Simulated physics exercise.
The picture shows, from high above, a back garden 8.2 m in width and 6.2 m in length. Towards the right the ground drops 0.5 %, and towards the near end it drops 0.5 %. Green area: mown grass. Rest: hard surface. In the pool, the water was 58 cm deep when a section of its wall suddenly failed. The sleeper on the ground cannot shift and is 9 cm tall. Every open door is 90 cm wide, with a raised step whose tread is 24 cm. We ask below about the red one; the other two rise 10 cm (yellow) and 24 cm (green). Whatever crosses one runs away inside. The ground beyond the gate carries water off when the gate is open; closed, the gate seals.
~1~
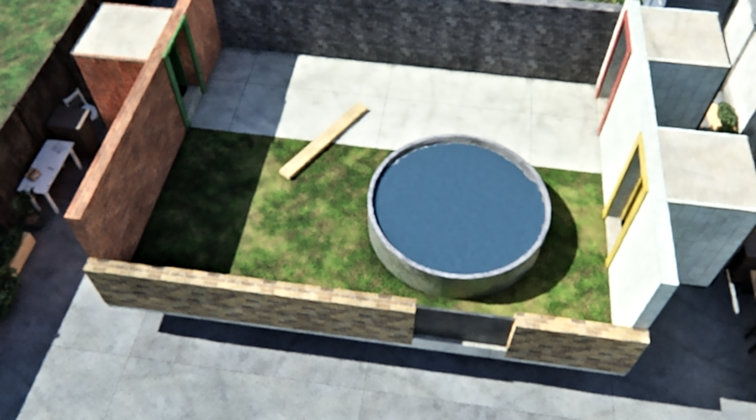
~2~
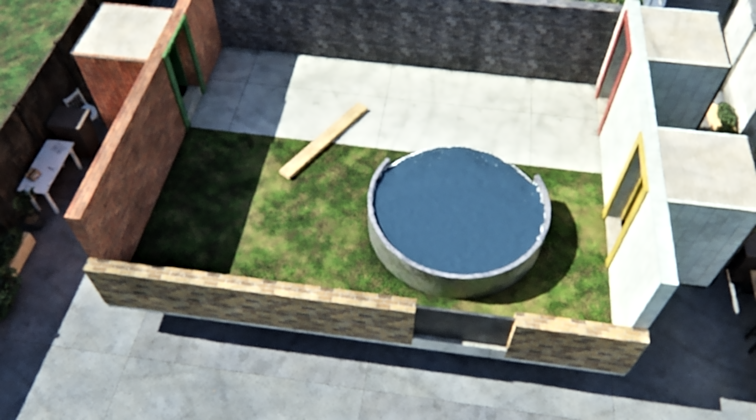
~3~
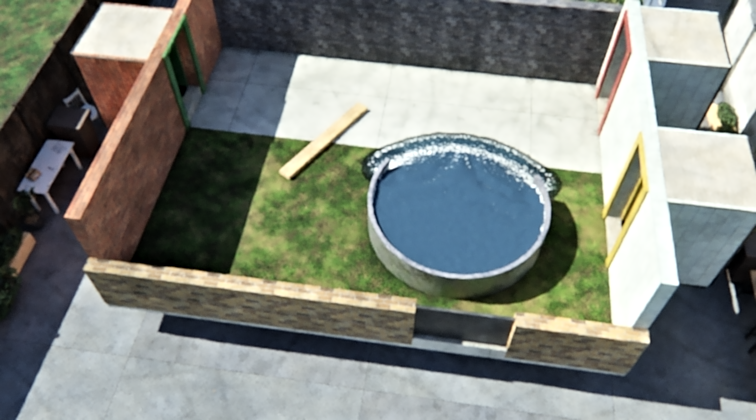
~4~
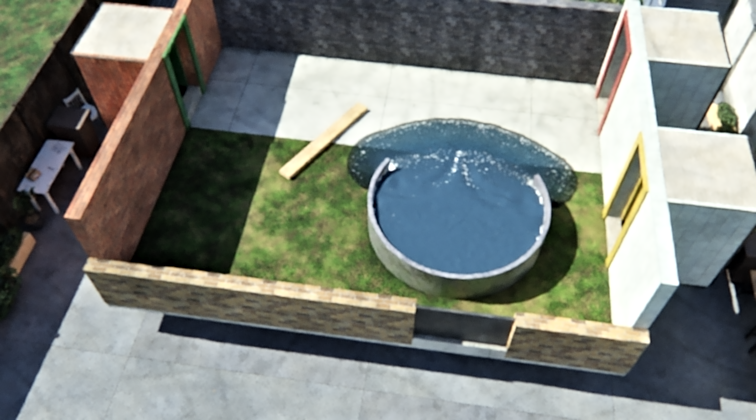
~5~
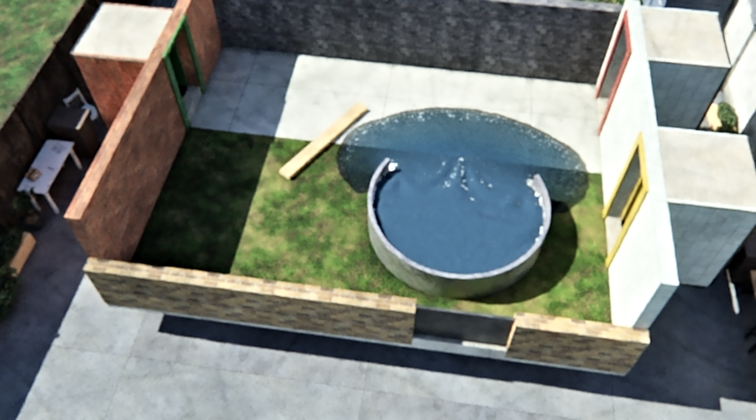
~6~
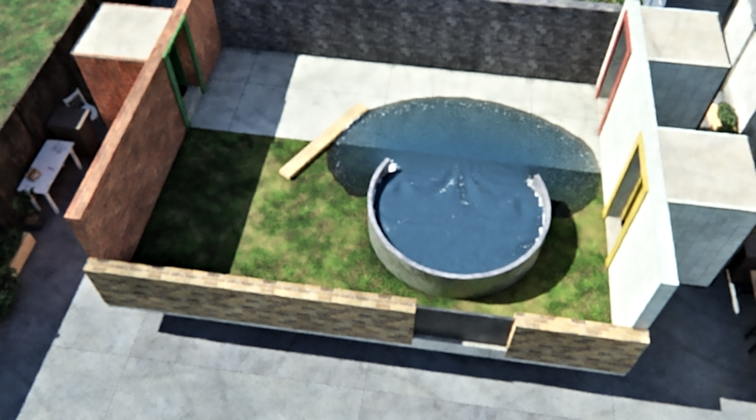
In a walled garden seen from above, a round pool stands full and still on the grass until its far side opens, and water pours out, fanning across the lawn and onto the pale paving behind it.
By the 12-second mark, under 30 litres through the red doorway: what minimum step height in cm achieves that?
A height of about 23 cm achieves it.
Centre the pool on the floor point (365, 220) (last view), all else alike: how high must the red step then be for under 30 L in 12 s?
It should be around 24 cm high.
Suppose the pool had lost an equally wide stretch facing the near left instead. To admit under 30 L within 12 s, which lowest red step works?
Estimate: Near 10.0 cm.
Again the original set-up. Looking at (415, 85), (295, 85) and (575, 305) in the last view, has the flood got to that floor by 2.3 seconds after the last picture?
Soaked; soaked; untouched.
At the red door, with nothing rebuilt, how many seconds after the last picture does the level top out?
That happens close to 2.4 s on the clock.
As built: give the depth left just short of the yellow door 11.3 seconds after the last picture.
Roughly 10.5 cm deep.
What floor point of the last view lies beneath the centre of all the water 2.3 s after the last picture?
The water is centred around (456, 141) in the last picture's pixels.
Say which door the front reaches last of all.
Green.
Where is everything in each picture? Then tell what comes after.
The first picture shows the pool at (458, 203) is whole and still, 58 cm deep; the red door at (612, 78) is dry.
In the second picture, water pours out on the far side and has run 0.3 m, to a hidden place; about 7 cm deep outside, 58 cm at the back.
In the third picture, the front is at (554, 177), 0.7 m from the gap on the far side; 2.4 m2 of floor is wet, 58 cm left at the back.
In the fourth picture, the front is at (570, 169), 1.1 m from the gap on the far side; 4.6 m2 of floor is wet, 58 cm left at the back.
In the fifth picture, the gap is on the far side, the front 1.4 m out at (575, 155); the back of the pool holds 58 cm.
In the sixth picture, water pours out on the far side and has run 1.7 m, to (569, 135); about 7 cm deep outside, 58 cm at the back; the red door at (612, 78), 3.2 m from the gap, is still 0.9 m from the nearest water.
Then, 0.7 s after the last picture water covers 40 % of the floor, deepest (22 cm) near (494, 165); 15 cm at the red door, 2 litres in over its 6 cm step.
Then, 2.3 s after the last picture water covers 50 % of the floor, deepest (33 cm) near (516, 84); 27 cm at the red door, 105 litres in over its 6 cm step.
Then, 11.3 s after the last picture water covers 100 % of the floor, deepest (13 cm) near (331, 313); 6 cm at the red door, 417 litres in over its 6 cm step.
At the red door as built, the water peaked near 27 cm, 2.3 s after the last picture.
Run again over the same 12 s with other heights there, 51 litres in over 20 cm, 8 litres over 27.5 cm. The limit of 30 litres is kept from about 23 cm up.
